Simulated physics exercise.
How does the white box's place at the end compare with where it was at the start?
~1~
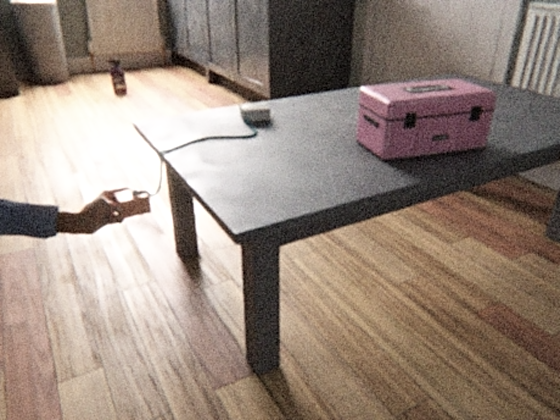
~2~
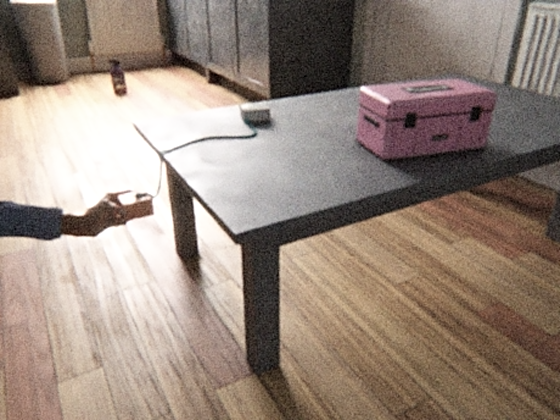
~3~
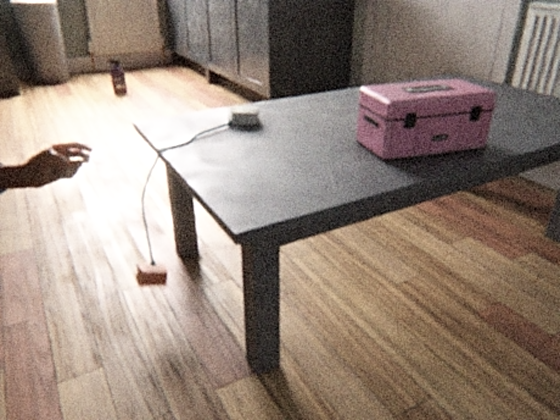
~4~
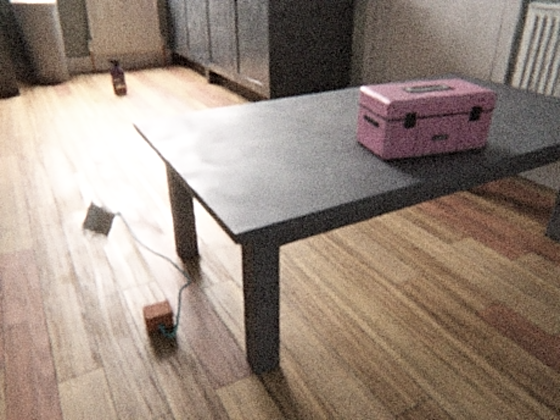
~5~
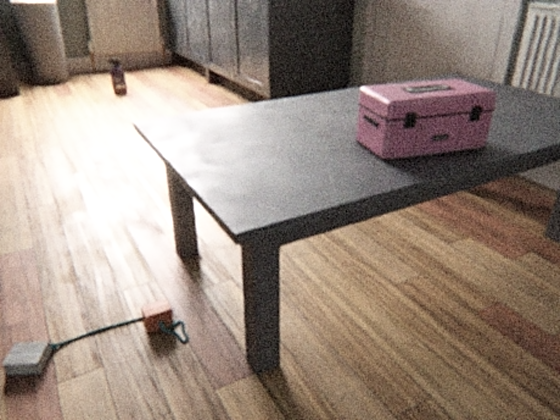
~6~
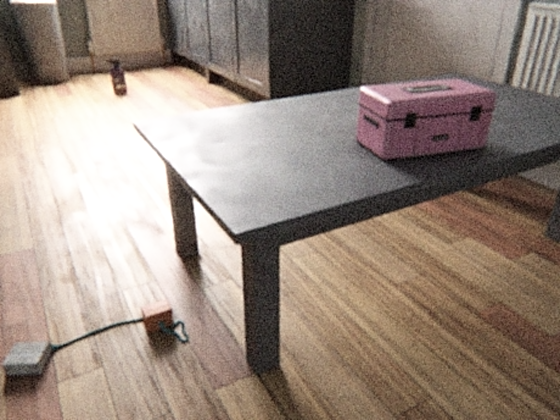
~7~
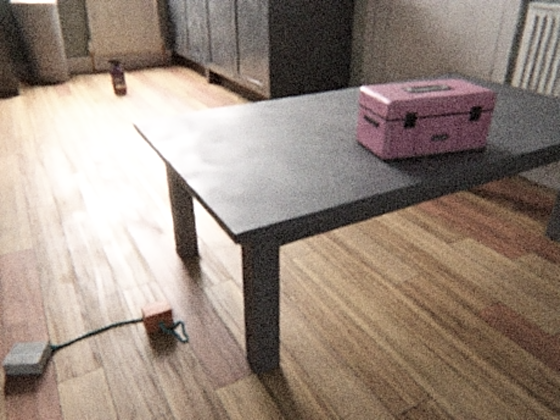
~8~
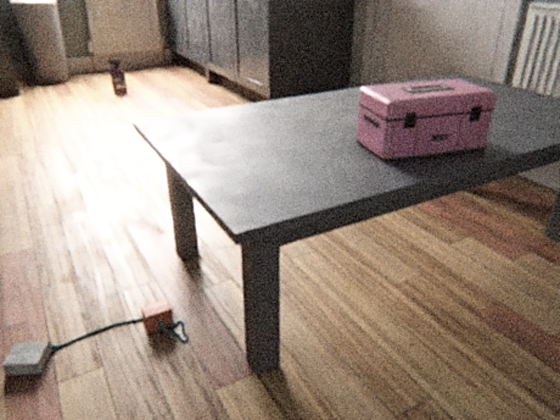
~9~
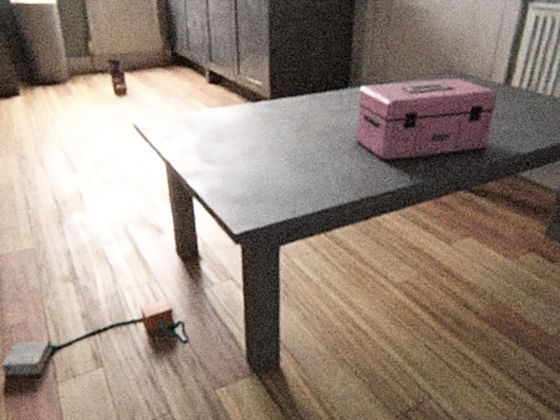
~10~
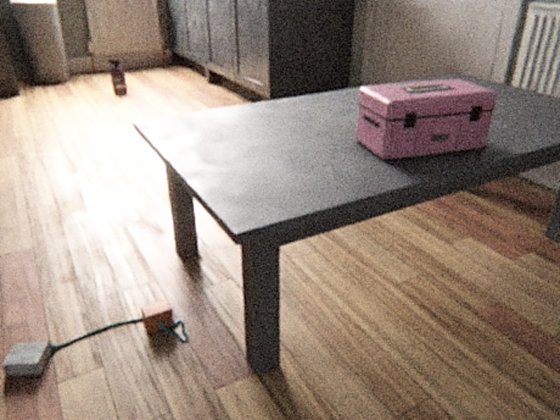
At the start the white box sits on the dark table, to the left of the pink toolbox. At the end it lies on the wooden floor at the lower left, to the left of the orange block.
